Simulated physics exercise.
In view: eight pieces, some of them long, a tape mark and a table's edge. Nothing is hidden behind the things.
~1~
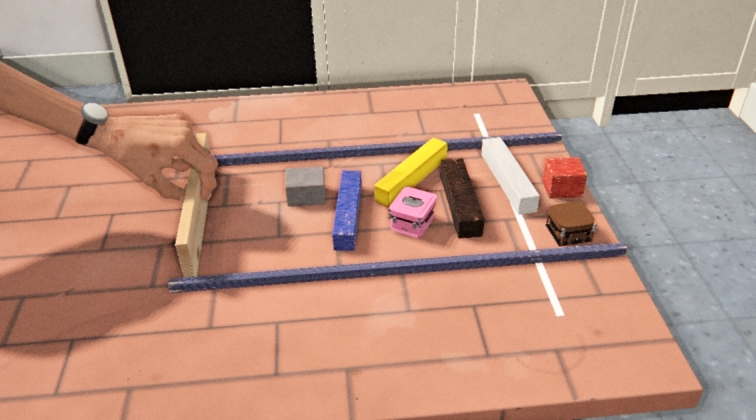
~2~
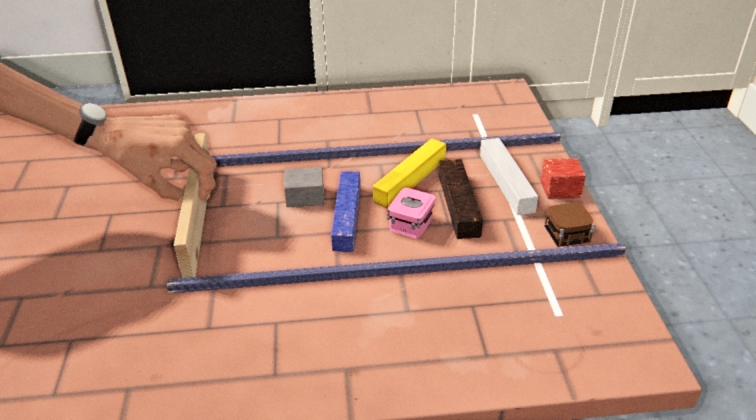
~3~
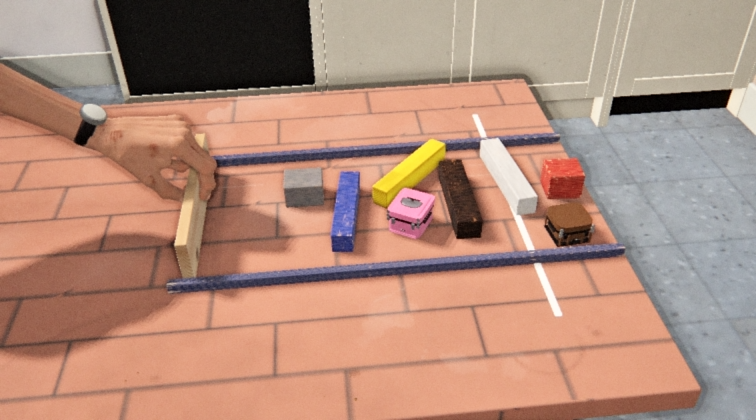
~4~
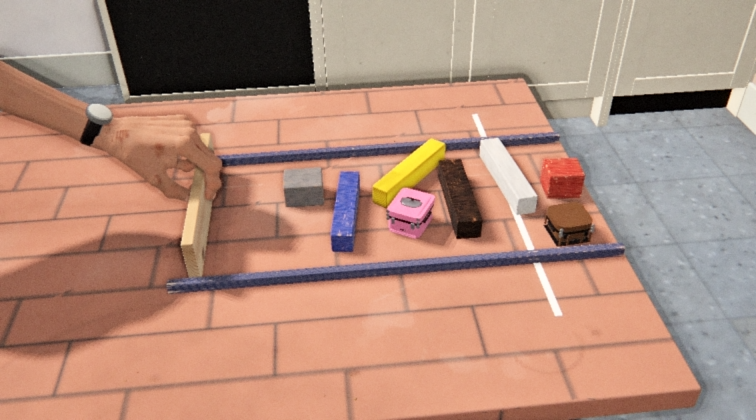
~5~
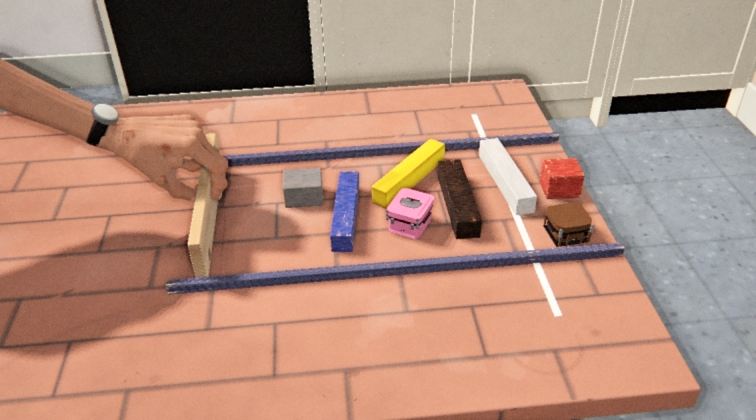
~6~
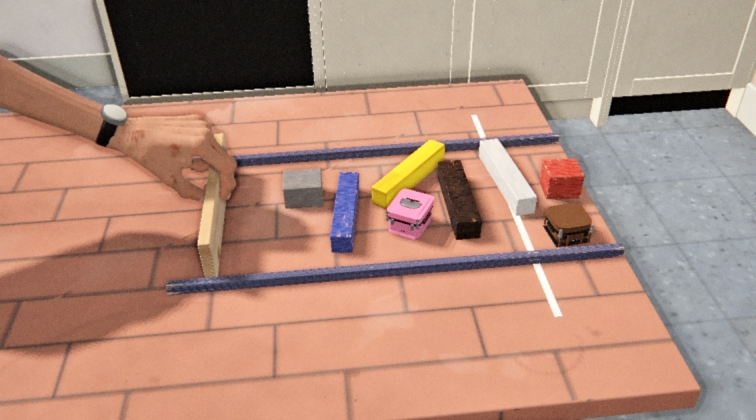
A hand slides an upright wooden board slightly right toward blocks that lie still.
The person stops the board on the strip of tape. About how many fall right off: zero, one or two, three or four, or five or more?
The number that fall off is three or four.
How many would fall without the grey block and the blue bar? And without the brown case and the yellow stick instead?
1 in the first case, 2 in the second.
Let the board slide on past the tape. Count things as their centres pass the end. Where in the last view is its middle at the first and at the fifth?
Near (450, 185) and (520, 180).
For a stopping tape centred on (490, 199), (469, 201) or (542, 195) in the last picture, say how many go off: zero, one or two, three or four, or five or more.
In that order: 3 or 4; either one or two; five or more.
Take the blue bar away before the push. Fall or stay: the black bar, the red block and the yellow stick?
The black bar holds on; the red block tumbles off; the yellow stick is kept.
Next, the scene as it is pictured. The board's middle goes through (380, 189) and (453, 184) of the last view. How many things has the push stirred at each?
First 5, then 8.
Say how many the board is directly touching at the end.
That makes 2.
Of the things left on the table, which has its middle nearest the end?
The yellow stick.
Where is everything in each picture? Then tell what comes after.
The first frame shows red block (564, 178); brown case (570, 225); white bar (509, 174); board (197, 201); tape (511, 197).
The second frame shows brown case (569, 225); blue bar (347, 209).
The third frame shows white bar (507, 175); board (196, 202).
The fourth frame shows red block (562, 178); yellow stick (410, 172).
The fifth frame shows brown case (568, 225); black bar (458, 197).
The sixth frame shows red block (561, 179); brown case (568, 225); white bar (506, 175); board (216, 202); tape (509, 197).
Soon after, none off yet; red block at rest near (561, 179); brown case at rest near (568, 225); white bar at rest near (506, 175).
After that, none off yet; red block at rest near (561, 179); brown case at rest near (568, 225); white bar displaced a little near (528, 174).
In the end, the number that fall off is three or four; gone, black bar, white bar, brown case and red block.
